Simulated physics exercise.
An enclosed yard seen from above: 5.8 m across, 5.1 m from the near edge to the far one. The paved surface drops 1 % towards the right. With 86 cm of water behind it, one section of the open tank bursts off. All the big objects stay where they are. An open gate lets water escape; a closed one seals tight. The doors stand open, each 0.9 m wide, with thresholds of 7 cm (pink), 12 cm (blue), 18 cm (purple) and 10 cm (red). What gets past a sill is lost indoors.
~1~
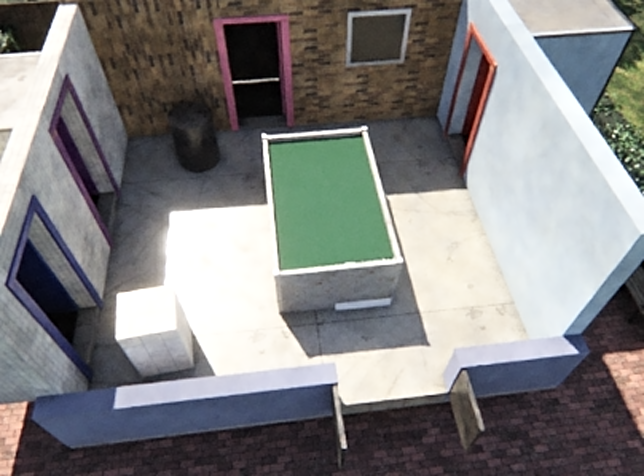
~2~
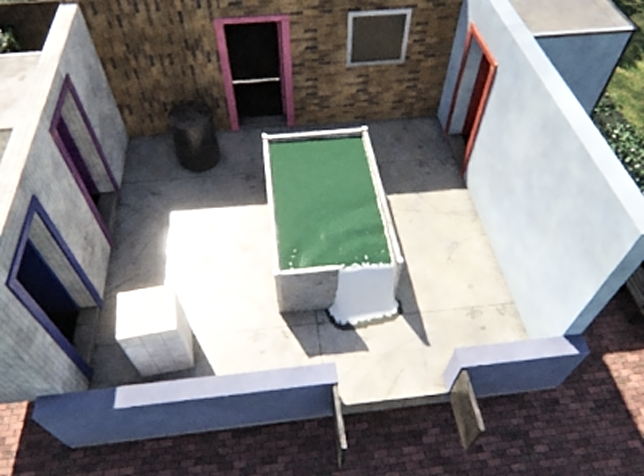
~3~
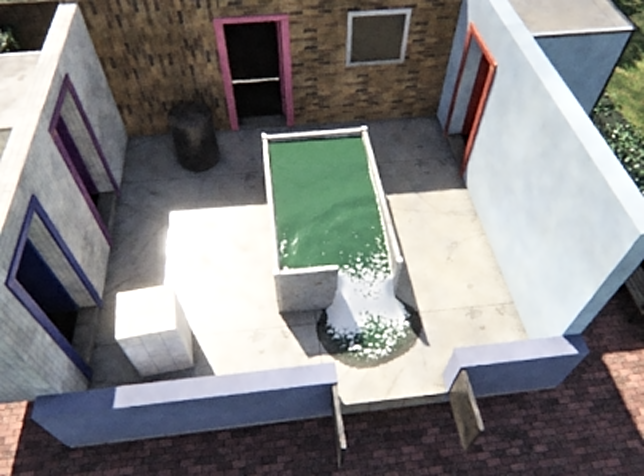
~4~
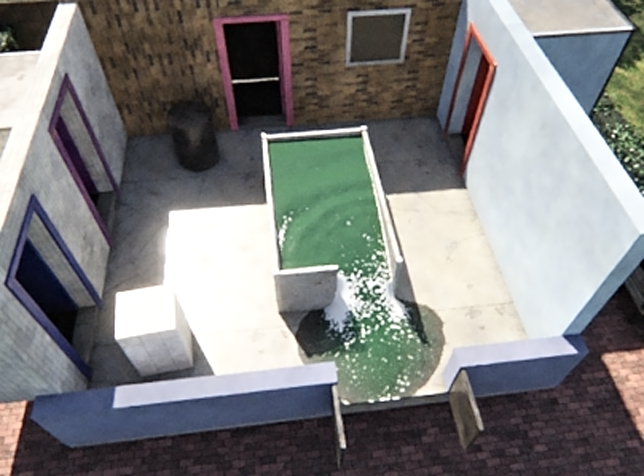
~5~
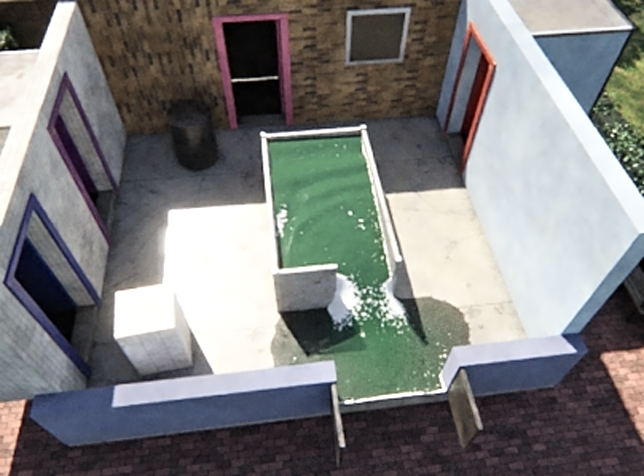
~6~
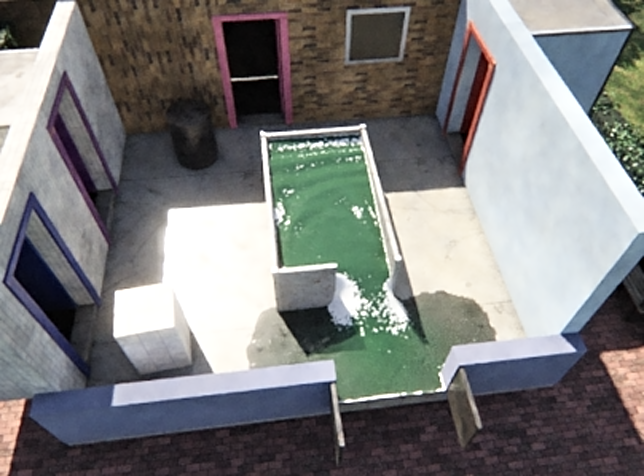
Green water pouring through a gap in the front of an open tank, foaming and spreading across the paved yard floor.
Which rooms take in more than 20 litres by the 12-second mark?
Door by door: At the pink door it keeps below the limit; at the blue door it does not reach the limit; at the purple door it stays under the limit; at the red door it keeps below the limit.
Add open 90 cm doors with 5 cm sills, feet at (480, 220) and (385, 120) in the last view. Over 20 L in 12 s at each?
In turn: Below, above.
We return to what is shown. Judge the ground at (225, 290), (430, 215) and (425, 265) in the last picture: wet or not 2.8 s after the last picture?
In that order: Flooded, under water, wet.
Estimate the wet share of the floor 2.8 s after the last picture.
Near 55 per cent is wet.
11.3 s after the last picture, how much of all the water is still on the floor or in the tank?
About 38 per cent.
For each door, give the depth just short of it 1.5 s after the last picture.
In cm: Pink 0, blue 2, purple 0, red 0.
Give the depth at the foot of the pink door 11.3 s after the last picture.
About 4.5 cm.
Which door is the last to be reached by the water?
The pink one.
Then, 0.7 s after the last picture water covers 15 % of the floor and is deepest (48 cm) near (374, 304); pink door not reached, blue door not reached, purple door not reached, red door not reached.
Then, 1.5 s after the last picture water covers 30 % of the floor and is deepest (40 cm) near (374, 304); pink door not reached, blue door 2 cm at the sill, 0 L in, purple door not reached, red door not reached.
Then, 2.8 s after the last picture water covers 55 % of the floor and is deepest (29 cm) near (374, 304); pink door not reached, blue door 4 cm at the sill, 0 L in, purple door not reached, red door 3 cm at the sill, 0 L in.
Then, 6.3 s after the last picture water covers 85 % of the floor and is deepest (16 cm) near (374, 304); pink door 2 cm at the sill, 0 L in, blue door 3 cm at the sill, 0 L in, purple door 1 cm at the sill, 0 L in, red door 9 cm at the sill, 0 L in.
Then, 11.3 s after the last picture water covers 85 % of the floor and is deepest (8 cm) near (361, 306); pink door 4 cm at the sill, 0 L in, blue door 1 cm at the sill, 0 L in, purple door 2 cm at the sill, 0 L in, red door 6 cm at the sill, 0 L in.
